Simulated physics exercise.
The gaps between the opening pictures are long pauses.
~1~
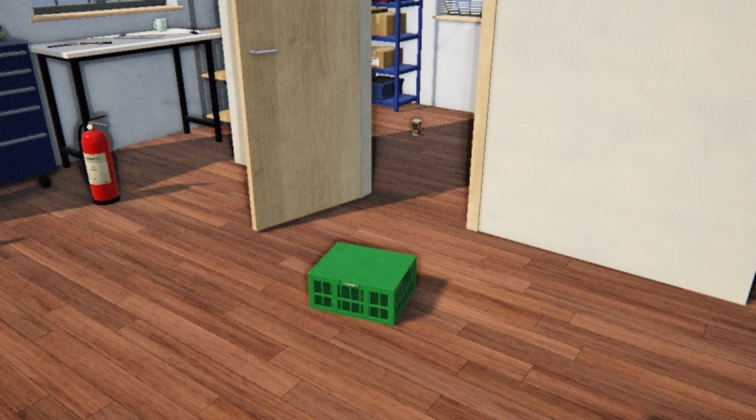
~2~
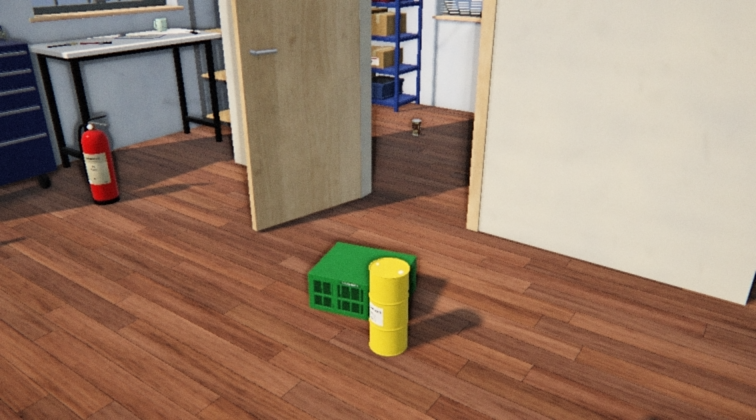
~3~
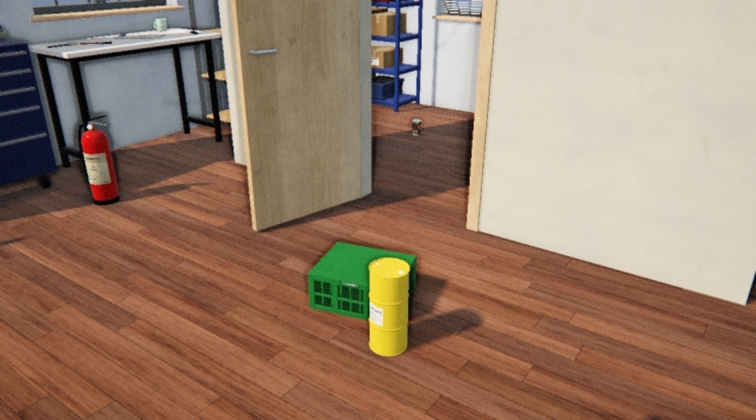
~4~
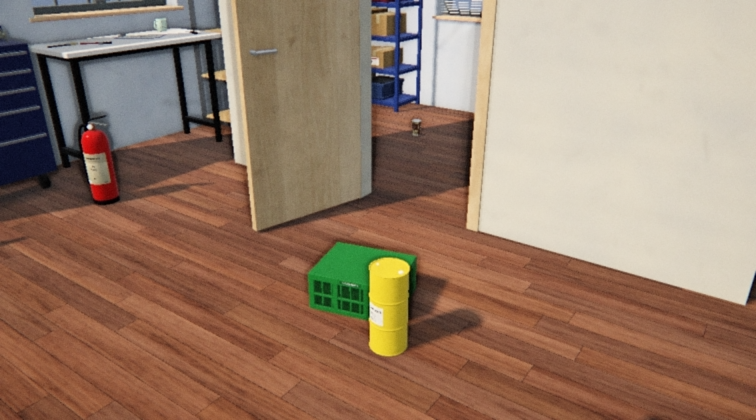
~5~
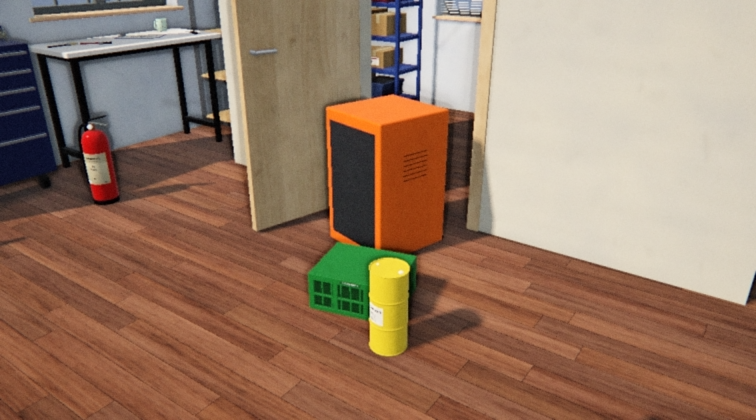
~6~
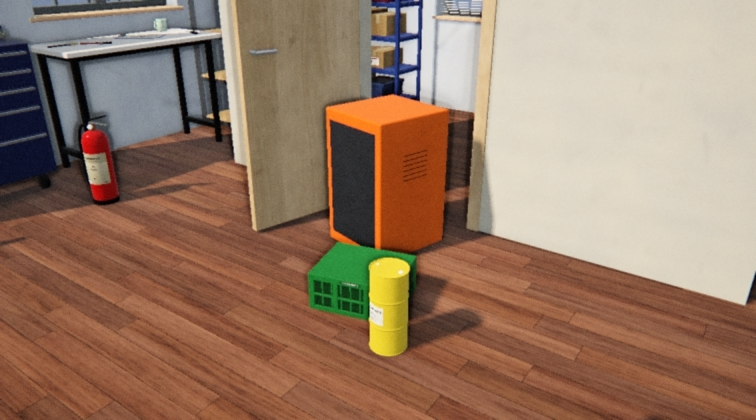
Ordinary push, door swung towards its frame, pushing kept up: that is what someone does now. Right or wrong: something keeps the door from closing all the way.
Right.
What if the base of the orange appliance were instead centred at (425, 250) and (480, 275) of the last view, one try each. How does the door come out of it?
It gets caught first and ends up closed second.
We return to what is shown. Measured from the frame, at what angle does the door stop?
Around 70 degrees.
Then, 0.40 s past the last view, door 93° open.
Then, 0.60 s past the last view, door 79° open.
Finally, door 72° open; all 3 still in place. Final places as the last picture's camera would see them, orange appliance near (387, 176).
